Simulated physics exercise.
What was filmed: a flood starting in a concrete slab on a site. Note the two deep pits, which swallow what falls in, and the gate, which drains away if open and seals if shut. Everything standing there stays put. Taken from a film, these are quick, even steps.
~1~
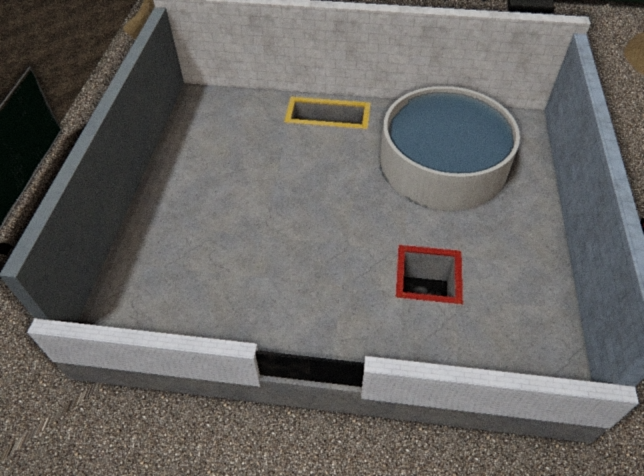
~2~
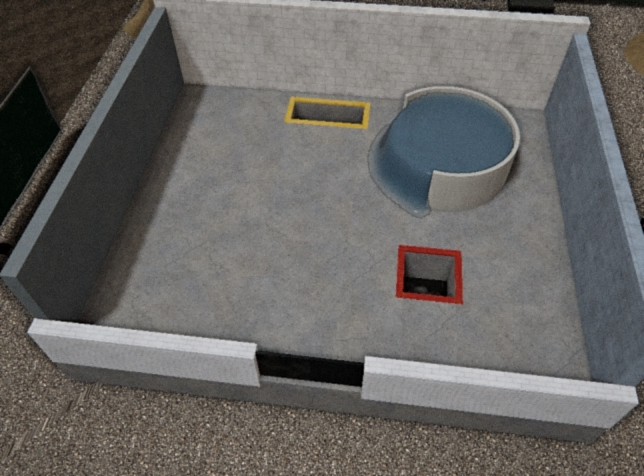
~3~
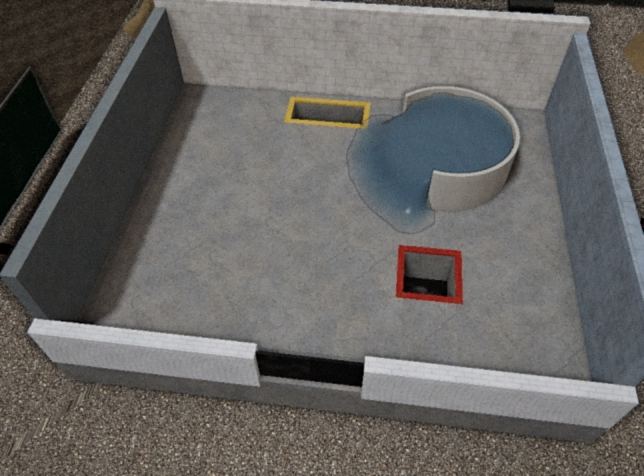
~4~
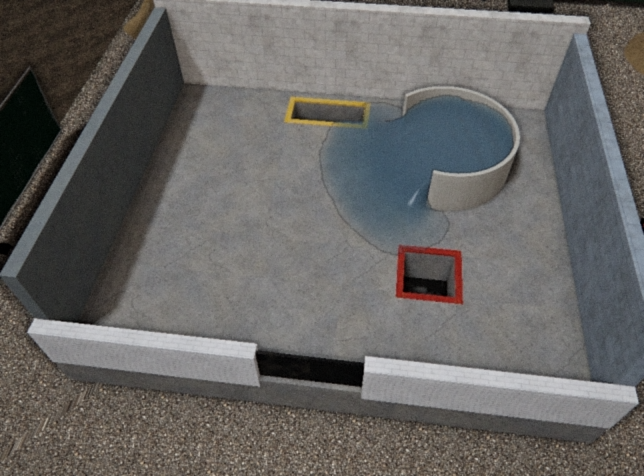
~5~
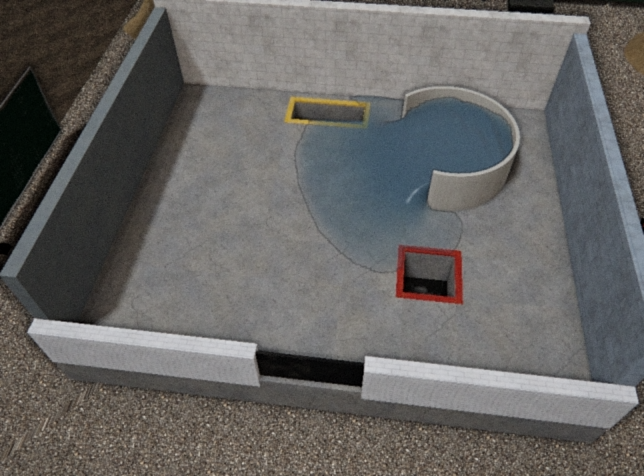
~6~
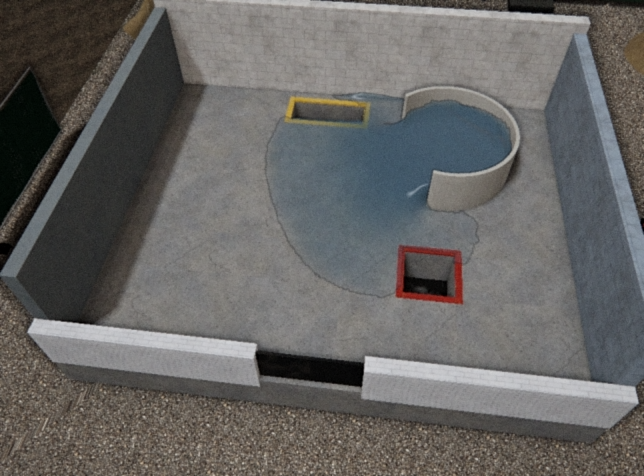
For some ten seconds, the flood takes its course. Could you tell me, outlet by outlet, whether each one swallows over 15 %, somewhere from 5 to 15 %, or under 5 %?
One by one: The gate fails to reach five per cent. The red pit lies in the five-to-fifteen range. The yellow pit passes fifteen per cent.
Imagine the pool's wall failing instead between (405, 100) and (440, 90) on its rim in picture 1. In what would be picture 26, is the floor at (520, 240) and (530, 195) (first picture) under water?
Well, the first place ends up drenched, and the second one drenched.
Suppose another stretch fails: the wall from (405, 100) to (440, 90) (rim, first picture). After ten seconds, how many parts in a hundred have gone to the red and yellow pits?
Per cent: Red 2, yellow 50.
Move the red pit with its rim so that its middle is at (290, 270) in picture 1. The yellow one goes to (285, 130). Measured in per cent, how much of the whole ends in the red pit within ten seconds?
Result - red pit: 20 %.
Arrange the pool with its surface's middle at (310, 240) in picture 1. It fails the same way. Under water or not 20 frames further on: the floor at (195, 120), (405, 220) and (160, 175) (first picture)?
In sequence: Inundated, next unflooded, then inundated.
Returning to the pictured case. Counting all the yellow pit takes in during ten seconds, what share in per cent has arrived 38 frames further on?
I'd put it at 65 percent.
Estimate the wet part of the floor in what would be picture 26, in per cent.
I reckon 65 per cent or so.
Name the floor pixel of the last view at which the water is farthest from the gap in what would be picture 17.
The wet point farthest out is around (69, 343).
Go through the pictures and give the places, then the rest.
In the first picture, still water in the round pool at (450, 131).
In the second picture, the front is at (420, 215), out from the gap at (386, 158).
In the third picture, the front is at (416, 229), out from the gap at (386, 160).
In the fourth picture, water pours out at (386, 162) and has run to (395, 250).
In the fifth picture, water pours out at (386, 163) and has run to (381, 268).
In the sixth picture, water pours out at (385, 163) and has run to (358, 288).
A moment on, water covers 55 % of the floor; the gate 0 %, the red pit 1 %, the yellow pit 6 %.
Next, water covers 65 % of the floor; the gate 0 %, the red pit 1 %, the yellow pit 9 %.
Then, water covers 65 % of the floor; the gate 0 %, the red pit 1 %, the yellow pit 11 %.
Later, water covers 75 % of the floor; the gate 0 %, the red pit 2 %, the yellow pit 15 %.
In the end, water covers 90 % of the floor; the gate 0 %, the red pit 8 %, the yellow pit 23 %.
